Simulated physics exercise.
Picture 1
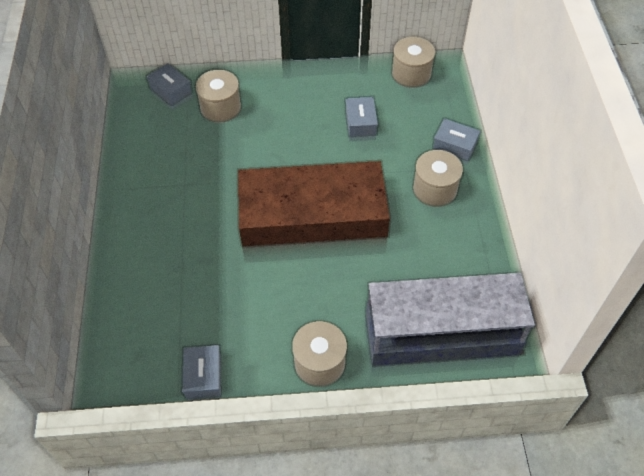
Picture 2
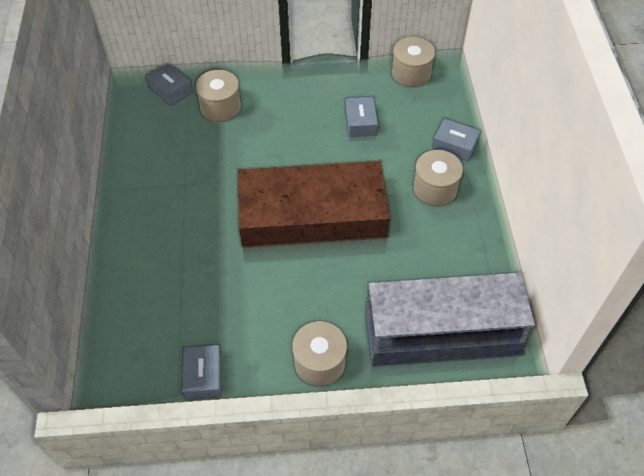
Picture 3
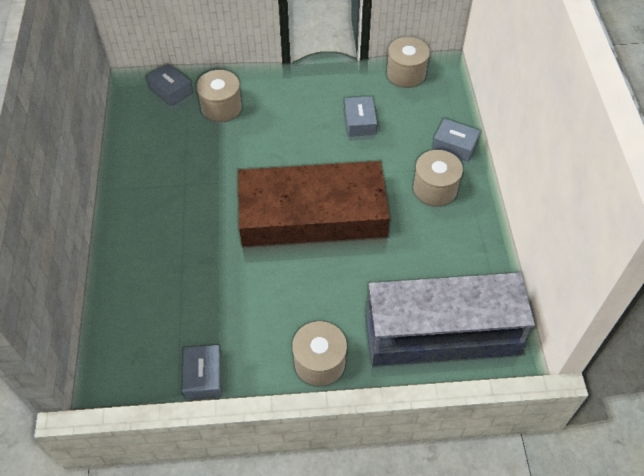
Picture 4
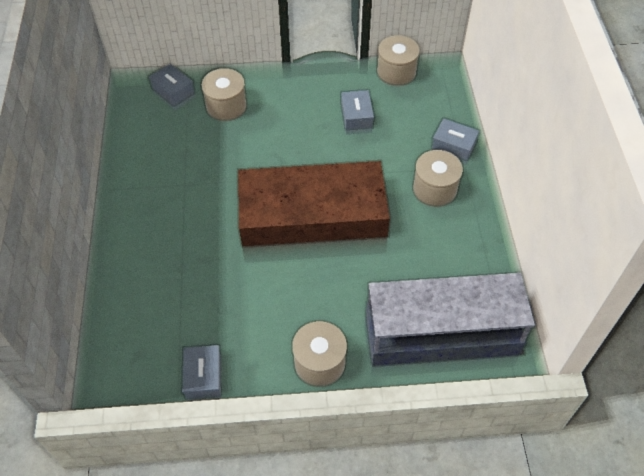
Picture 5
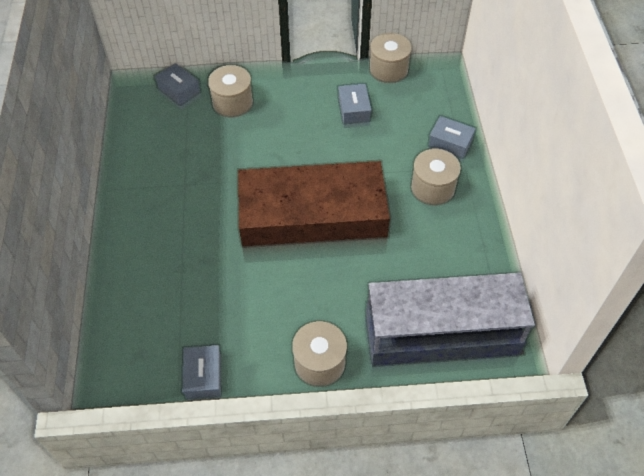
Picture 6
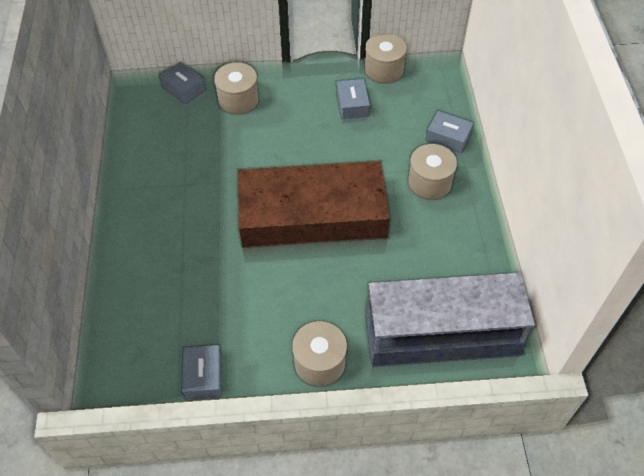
A brown block sat in a flooded, walled room as the dark doorway at the back opened, and then the tubs and boxes nearest it drifted slightly toward the gap while those in front stayed put.
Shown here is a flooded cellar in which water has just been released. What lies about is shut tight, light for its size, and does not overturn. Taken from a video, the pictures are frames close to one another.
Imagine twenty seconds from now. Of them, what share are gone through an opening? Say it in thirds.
The answer is two thirds or more.
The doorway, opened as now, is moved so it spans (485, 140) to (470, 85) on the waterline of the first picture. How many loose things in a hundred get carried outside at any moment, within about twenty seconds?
About 60 percent, I'd say.
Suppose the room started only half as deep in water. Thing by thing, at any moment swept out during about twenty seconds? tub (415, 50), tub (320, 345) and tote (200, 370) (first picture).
Result per object, as listed: Washed away / retained / retained.
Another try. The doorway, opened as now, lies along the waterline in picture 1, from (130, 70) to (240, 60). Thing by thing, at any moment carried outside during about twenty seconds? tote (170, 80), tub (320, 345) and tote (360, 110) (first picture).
Listed order gives departs, stays put, departs.
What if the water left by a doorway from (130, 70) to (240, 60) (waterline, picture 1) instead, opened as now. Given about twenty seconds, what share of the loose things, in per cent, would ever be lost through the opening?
I'd guess around 60 percent.
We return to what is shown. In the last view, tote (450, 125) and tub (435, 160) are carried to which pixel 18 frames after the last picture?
About (385, 70) and (392, 90).
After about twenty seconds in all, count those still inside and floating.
2 of them.
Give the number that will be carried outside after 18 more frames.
I reckon 3.
A moment on, 0 of 8 are out; 8 afloat.
Next, 3 of 8 are out; 5 afloat.
Later, 6 of 8 are out; 2 afloat.
In the end, 6 of 8 are out; 2 afloat.
